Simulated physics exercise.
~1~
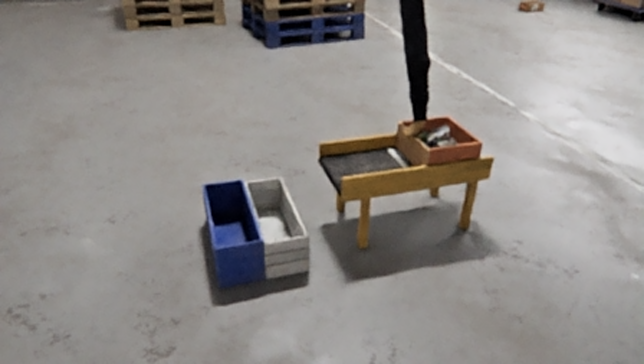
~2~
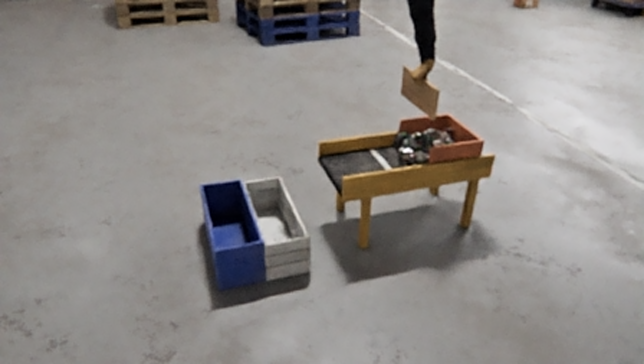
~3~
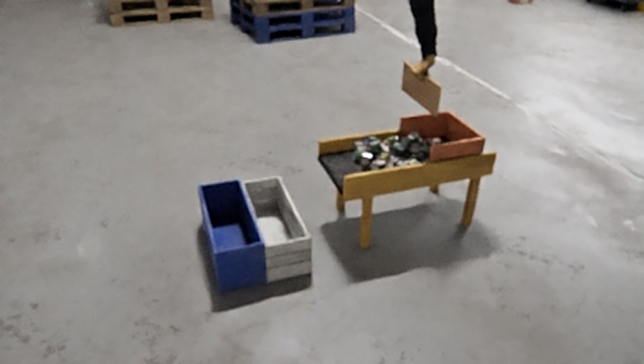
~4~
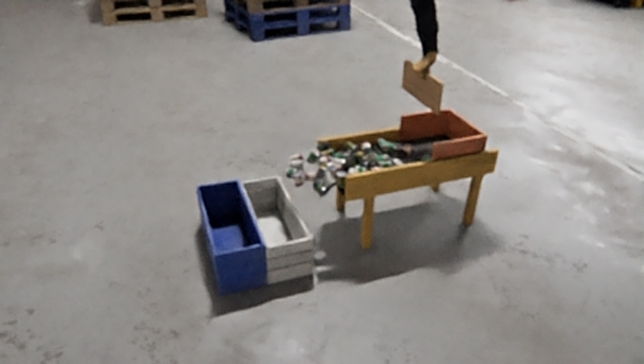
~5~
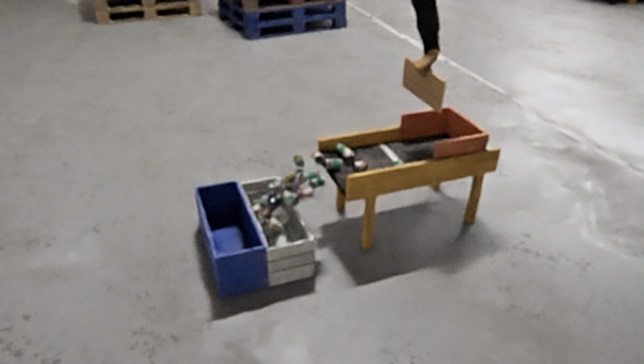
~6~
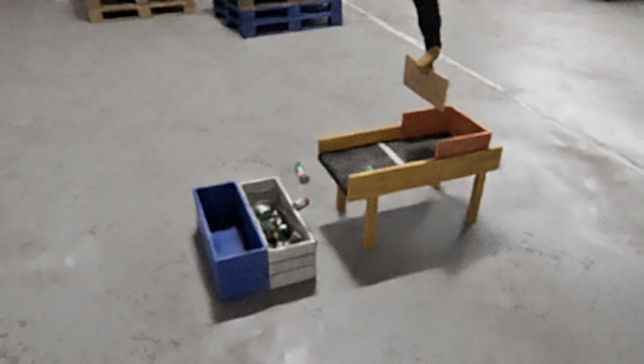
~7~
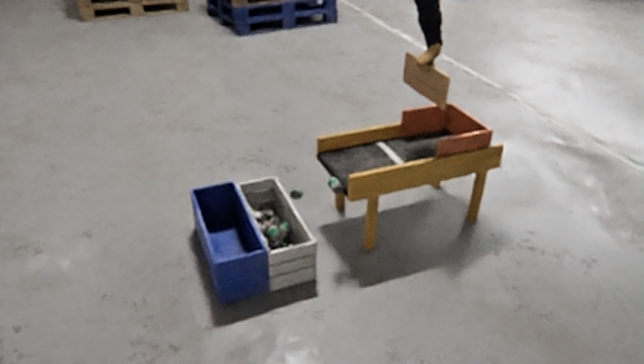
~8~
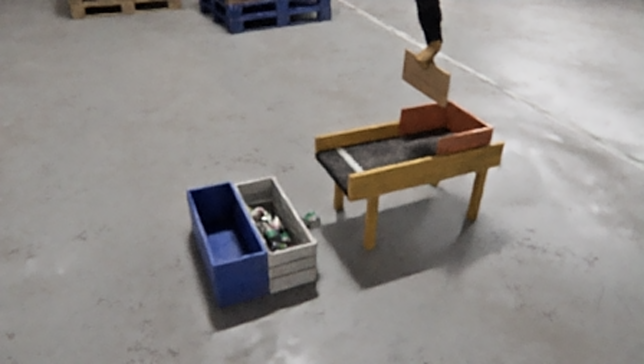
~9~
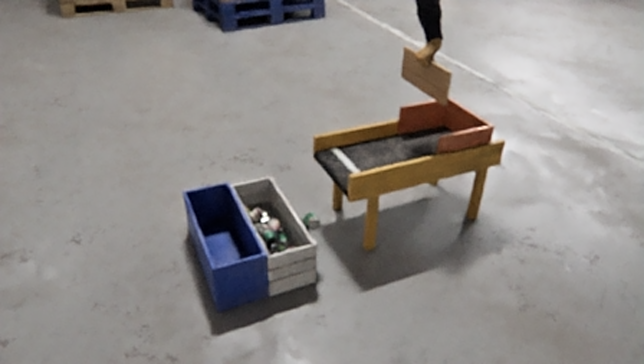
A heap of small tins slid left along a table-like belt after a hand lifted the gate by the orange pen, then tumbled off the end, mostly into the white tub, leaving the blue tub empty and a stray outside on the near side.
